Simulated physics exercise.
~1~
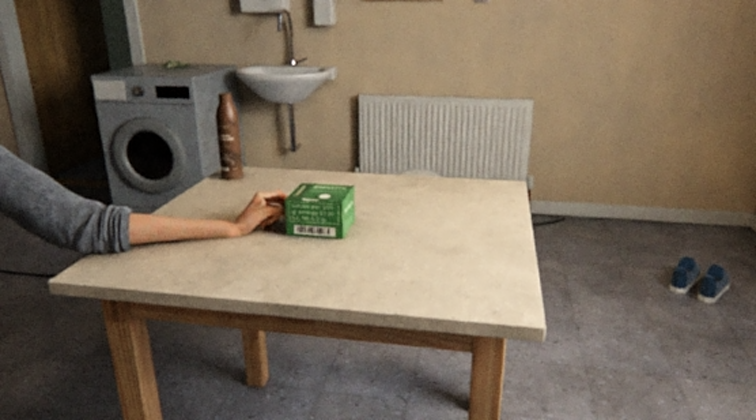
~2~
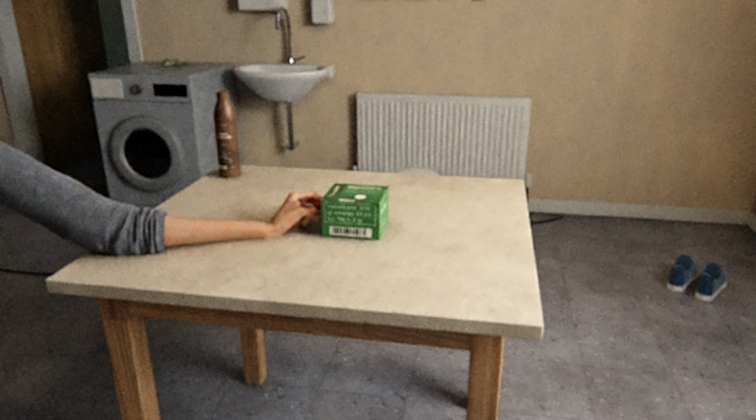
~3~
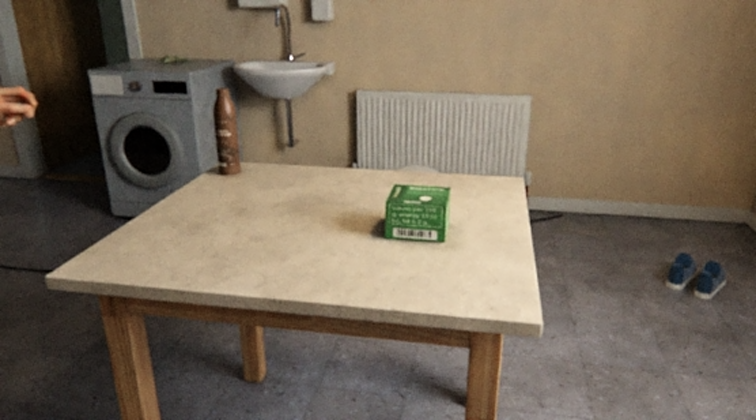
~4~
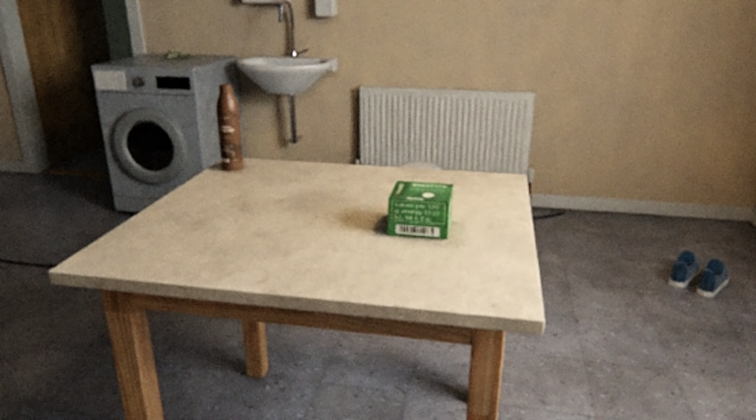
In a room with a washing machine, sink and radiator, a hand pushes a green box to the right across a pale tabletop, then lets go and withdraws to the left. The box ends at rest on the table, while a brown bottle stays in place.
